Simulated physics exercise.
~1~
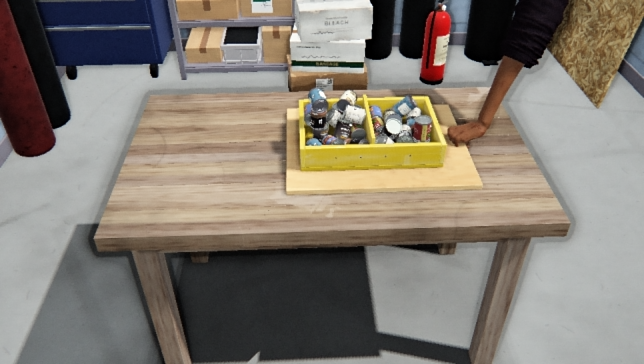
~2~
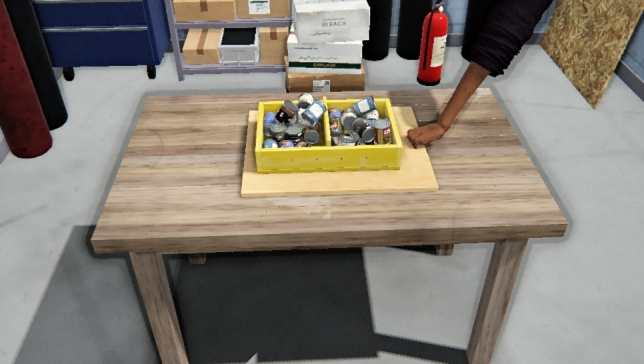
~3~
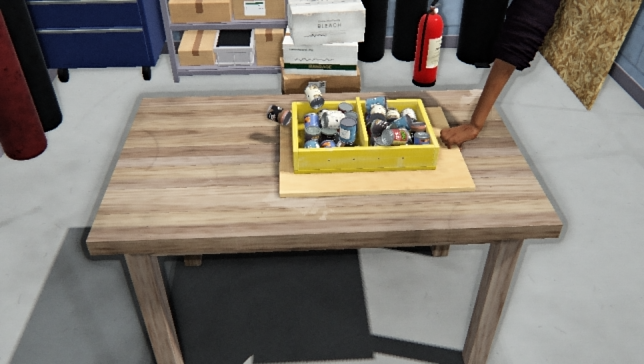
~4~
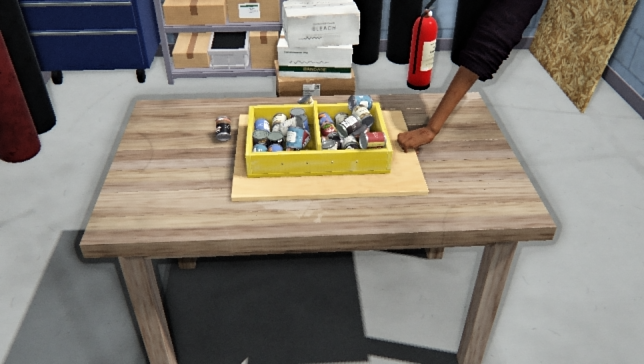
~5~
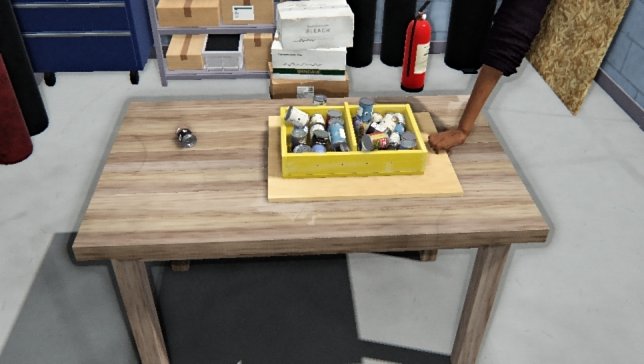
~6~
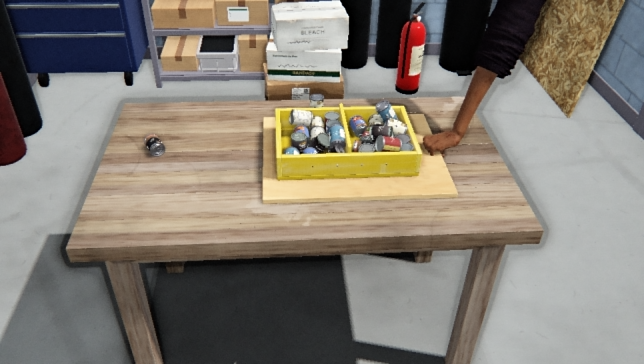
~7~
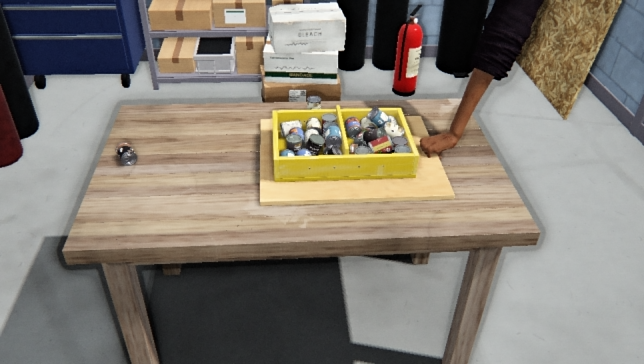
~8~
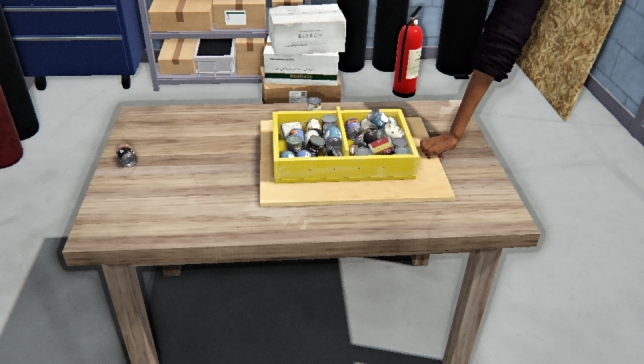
To begin with, a hand at the right rests by a pale board on a wooden table, where a divided yellow basket holds a heap of small tins. The board slides left with the basket on it, then swings back right, and a tin comes out past the basket's left side. A second trip left and back follows, while the loose tin moves farther left across the tabletop. The board then stays still, and the tin rolls on more slowly toward the left edge. It stops there on its side, still on the table, with most of the load left in the basket.
